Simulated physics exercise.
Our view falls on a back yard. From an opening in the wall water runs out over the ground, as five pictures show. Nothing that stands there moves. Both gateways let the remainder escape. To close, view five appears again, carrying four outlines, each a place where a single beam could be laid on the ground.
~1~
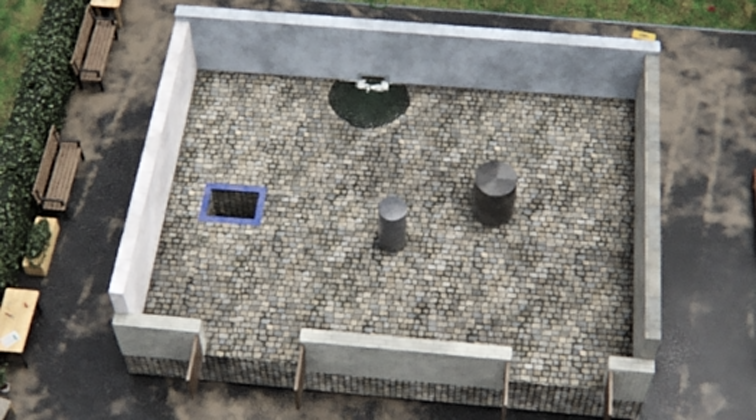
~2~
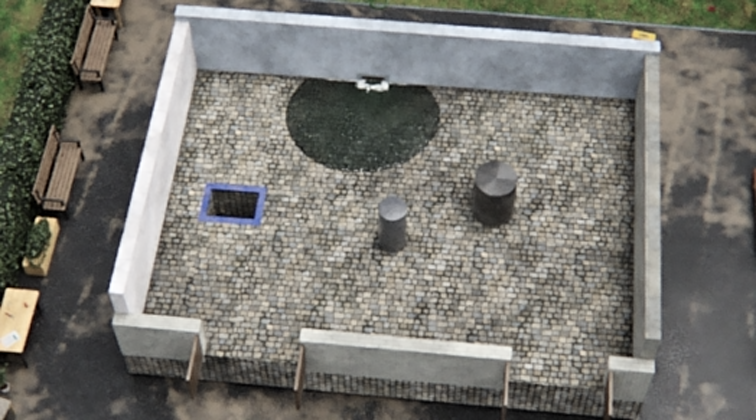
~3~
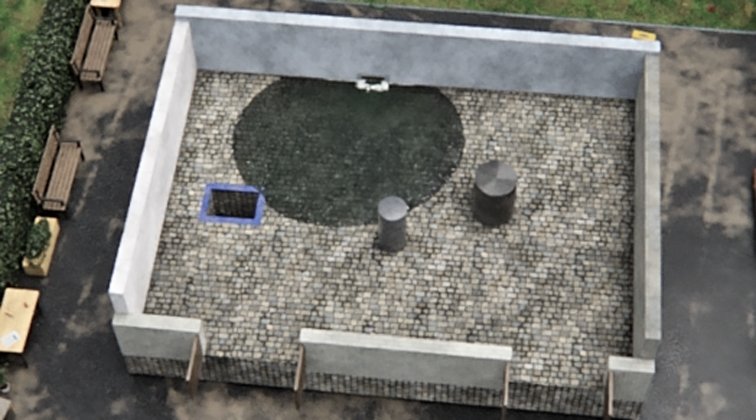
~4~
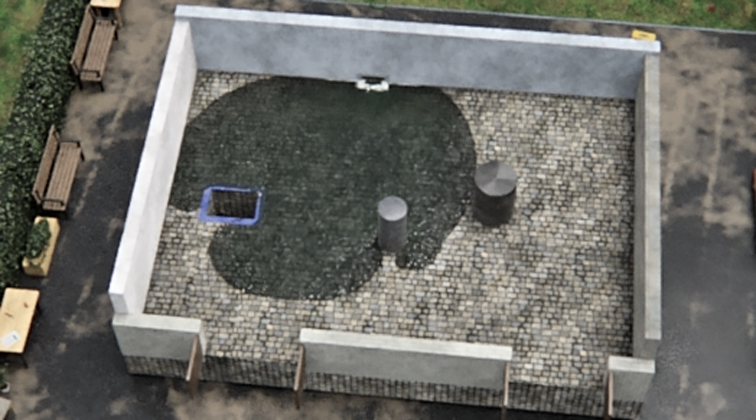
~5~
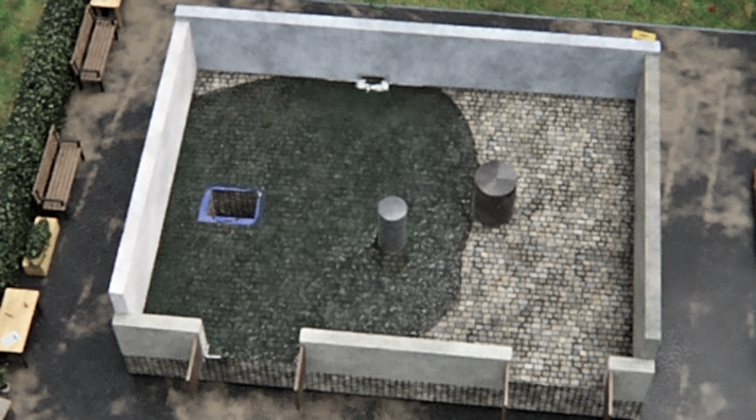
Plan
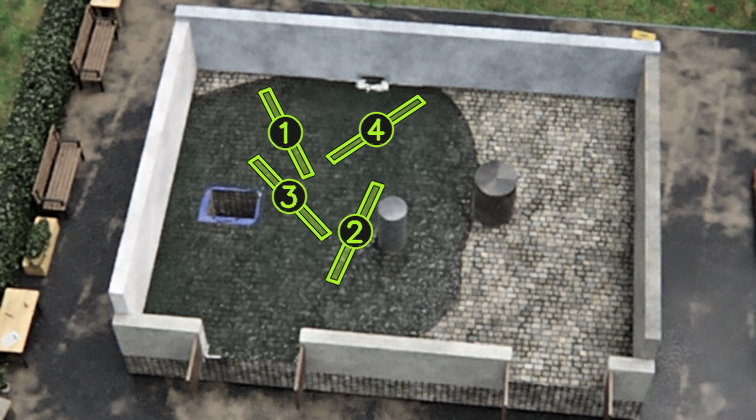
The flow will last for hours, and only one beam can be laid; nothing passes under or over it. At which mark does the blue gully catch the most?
Spot 4 does it best.
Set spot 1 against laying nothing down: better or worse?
Worse.
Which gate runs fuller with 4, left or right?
The left one.
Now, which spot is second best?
The answer is 2.
In lime, 1 from (264, 90) to (308, 175); 2 from (332, 281) to (377, 184); 3 from (254, 159) to (326, 235); 4 from (330, 159) to (421, 99).
If 1 is chosen, about 13 % of the stream goes into the blue gully, about 86 % out by the gates.
If 2 is chosen, about 30 % of the stream goes into the blue gully, about 69 % out by the gates.
If 3 is chosen, about 16 % of the stream goes into the blue gully, about 84 % out by the gates.
If 4 is chosen, about 41 % of the stream goes into the blue gully, about 59 % out by the gates.
